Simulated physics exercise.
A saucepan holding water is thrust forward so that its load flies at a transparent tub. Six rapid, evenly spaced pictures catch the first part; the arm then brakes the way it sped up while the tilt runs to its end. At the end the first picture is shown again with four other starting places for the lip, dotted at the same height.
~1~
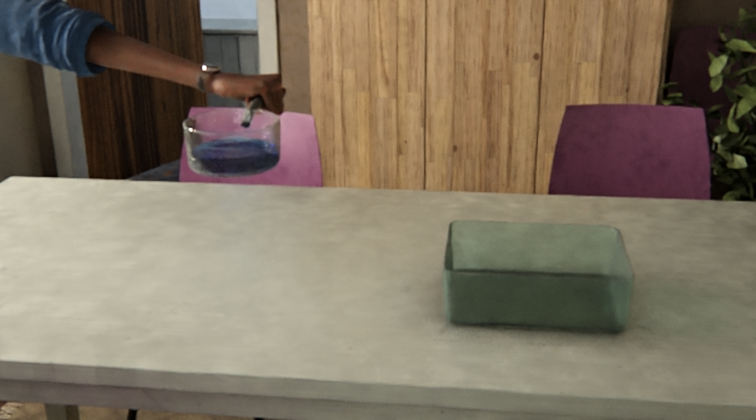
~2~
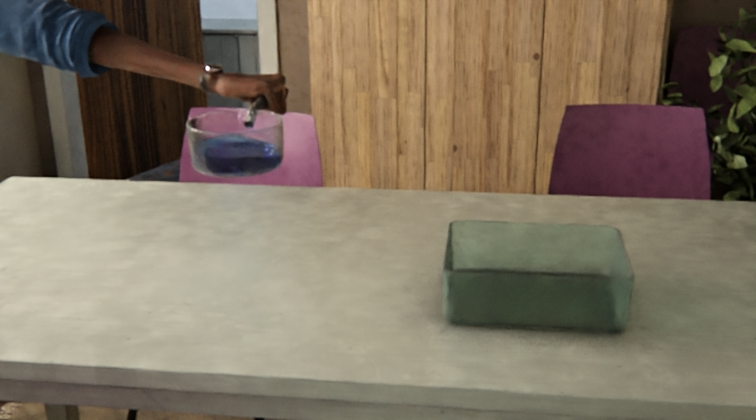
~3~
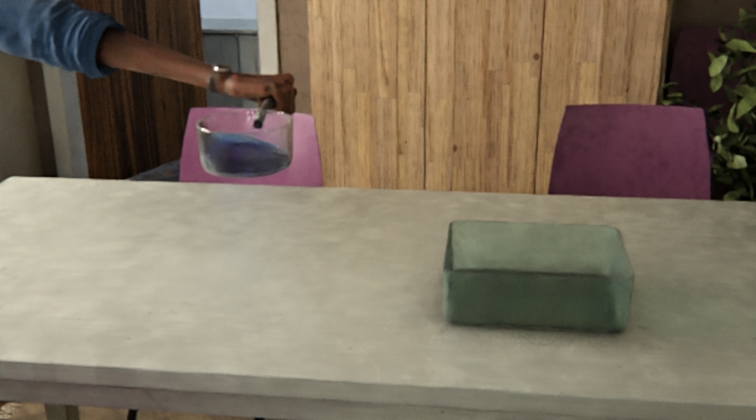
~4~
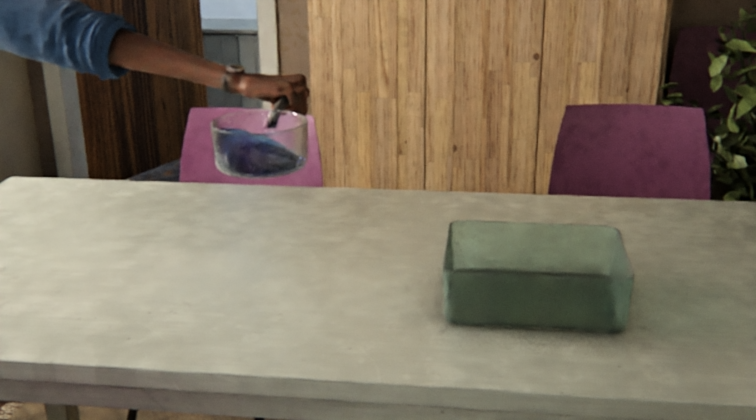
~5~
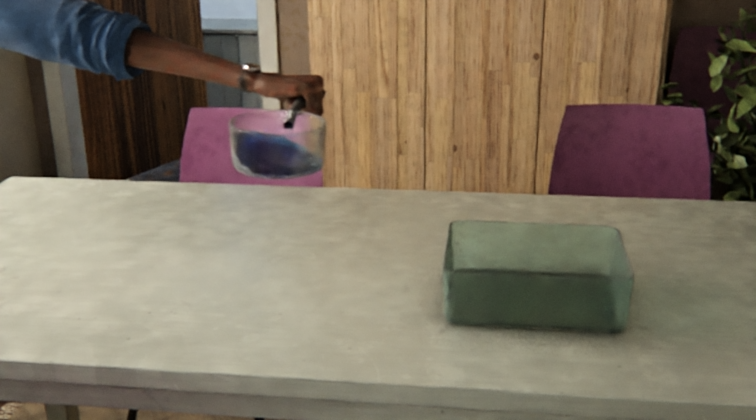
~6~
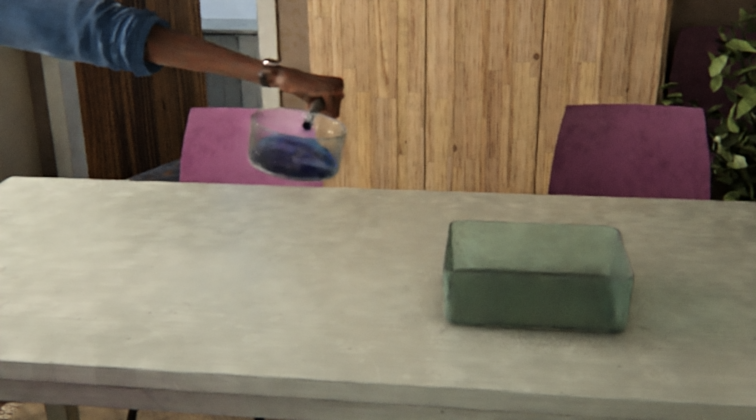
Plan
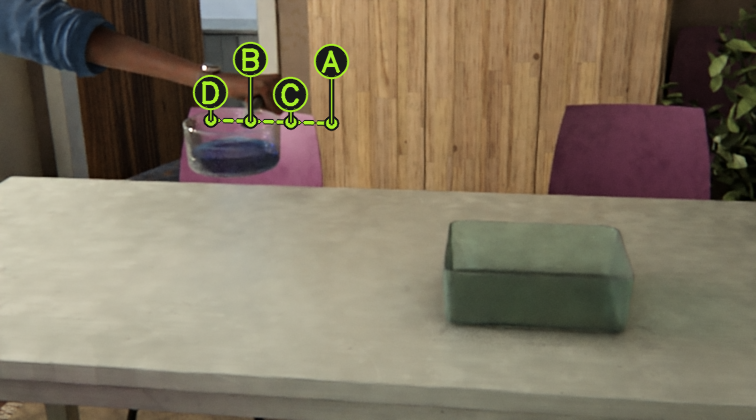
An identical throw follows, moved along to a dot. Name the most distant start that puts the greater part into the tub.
Use spot A.
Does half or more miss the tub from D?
Yes, that goes wrong.
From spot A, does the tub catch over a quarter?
Yes.
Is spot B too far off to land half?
Yes, it does.
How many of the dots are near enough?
One of the four.
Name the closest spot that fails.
C.
In lime, A at (331, 123); B at (250, 121); C at (290, 122); D at (210, 120).
With A, about 64 % lands in the tub, 25 % falls short and 11 % goes beside or beyond.
With B, about 4 % lands in the tub, 96 % falls short.
With C, about 34 % lands in the tub, 59 % falls short and 6 % goes beside or beyond.
With D, about 0 % lands in the tub, 100 % falls short.
